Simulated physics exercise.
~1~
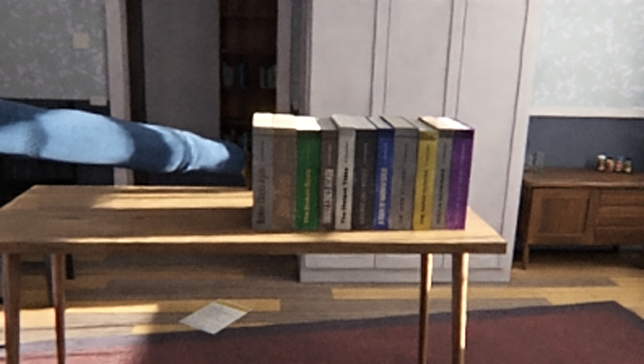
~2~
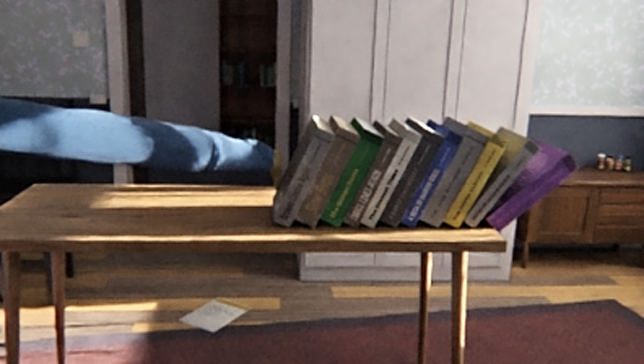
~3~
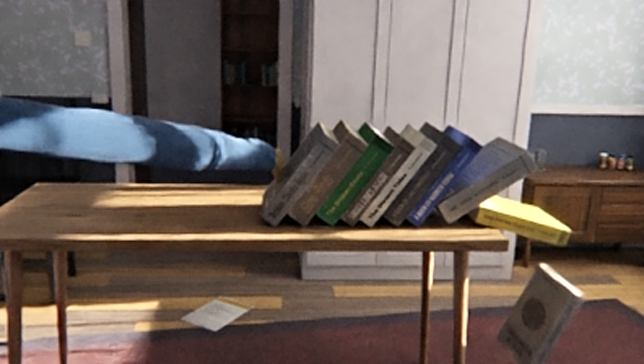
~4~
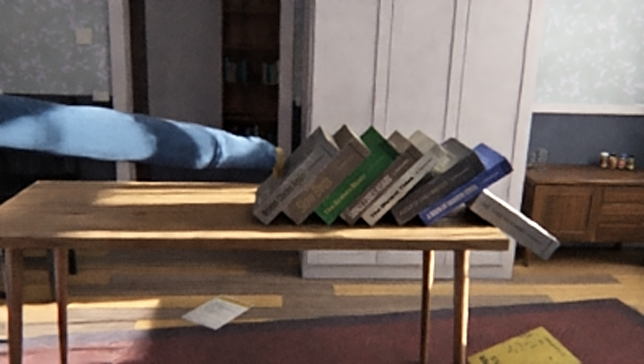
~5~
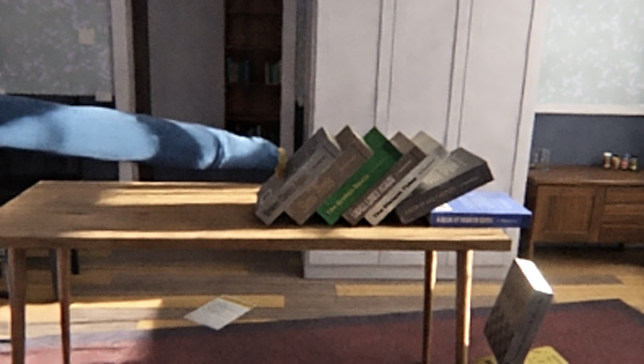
On a wooden table in a sunlit room, a blue-sleeved arm pushed a row of books to the right until they leaned over, and the purple, yellow and a few others dropped off the end, leaving the rest slanted with the blue one lying flat at the edge.
